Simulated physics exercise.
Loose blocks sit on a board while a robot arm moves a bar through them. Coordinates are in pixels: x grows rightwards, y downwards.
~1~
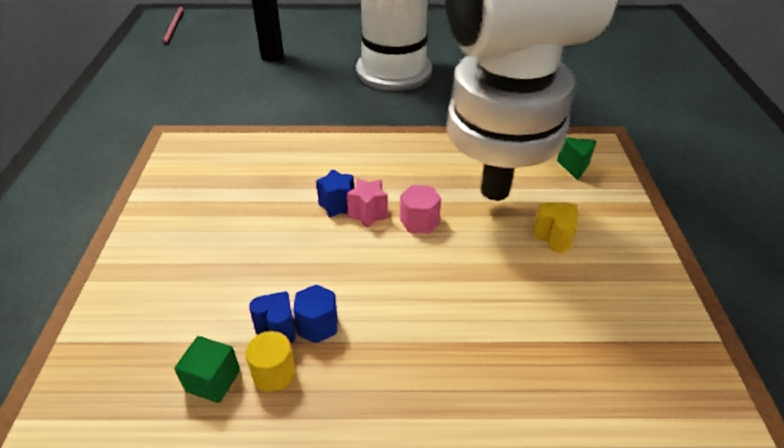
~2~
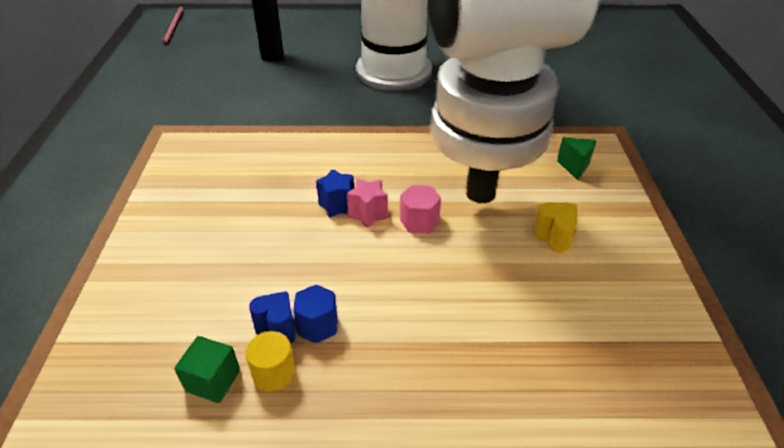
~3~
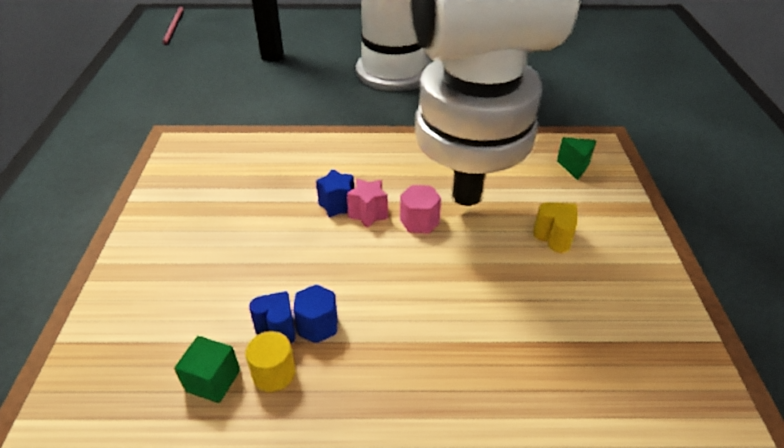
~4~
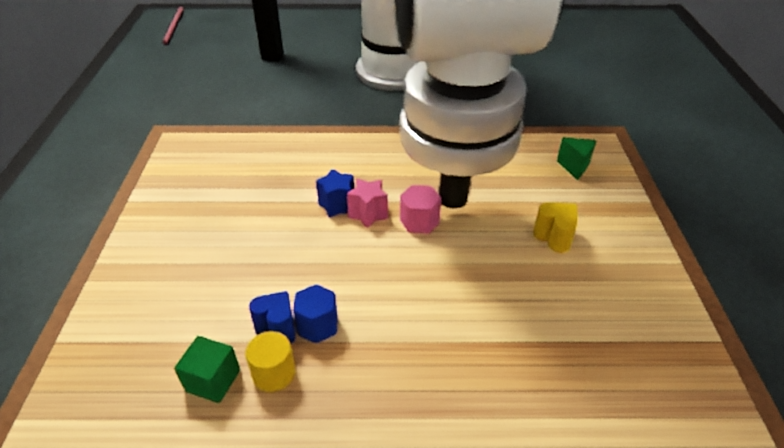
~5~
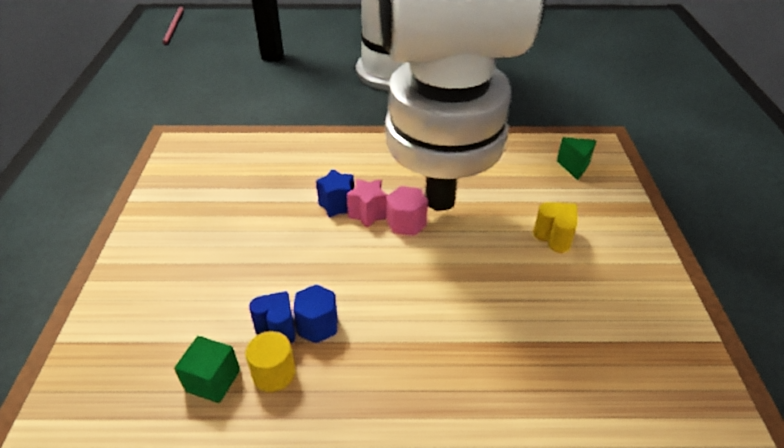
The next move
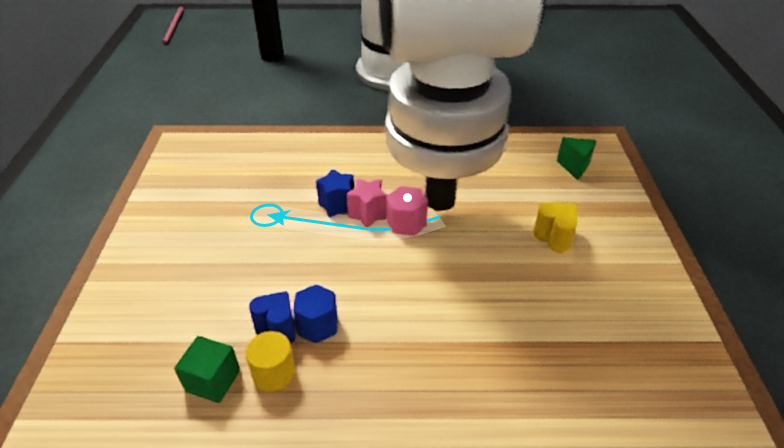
Robot arm moving its dark bar left across a wooden board, nudging a pink hexagon block toward a pink star-shaped block.
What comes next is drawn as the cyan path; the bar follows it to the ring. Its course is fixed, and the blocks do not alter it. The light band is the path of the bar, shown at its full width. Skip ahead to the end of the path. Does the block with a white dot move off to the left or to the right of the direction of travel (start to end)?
It shifts leftward.
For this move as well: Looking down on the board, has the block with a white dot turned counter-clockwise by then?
Going by the path, yes.
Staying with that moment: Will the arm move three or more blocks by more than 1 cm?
Final answer: Yes.
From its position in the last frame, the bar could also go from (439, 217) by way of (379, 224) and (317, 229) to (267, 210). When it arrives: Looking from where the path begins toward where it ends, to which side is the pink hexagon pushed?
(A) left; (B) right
A
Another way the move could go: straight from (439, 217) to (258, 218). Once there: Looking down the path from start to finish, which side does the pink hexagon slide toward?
It gets pushed left.
Path on the board, from (439, 217) by way of (383, 229) and (324, 223) to (267, 215); the dot is on the pink hexagon.
On the path given first. One third of the way, bar at (381, 214); blue star-shaped block at (327, 175); pink star-shaped block at (355, 188), turned 30° clockwise; pink hexagon at (348, 215).
Two thirds of the way, bar at (321, 207); blue star-shaped block at (317, 159), turned 15° anticlockwise; pink star-shaped block at (322, 179), turned 105° clockwise; pink hexagon at (310, 222), turned 55° anticlockwise.
At the end, bar at (264, 200); blue star-shaped block at (317, 158), turned 15° anticlockwise; pink star-shaped block at (315, 179), turned 135° clockwise; pink hexagon at (310, 222), turned 60° anticlockwise.
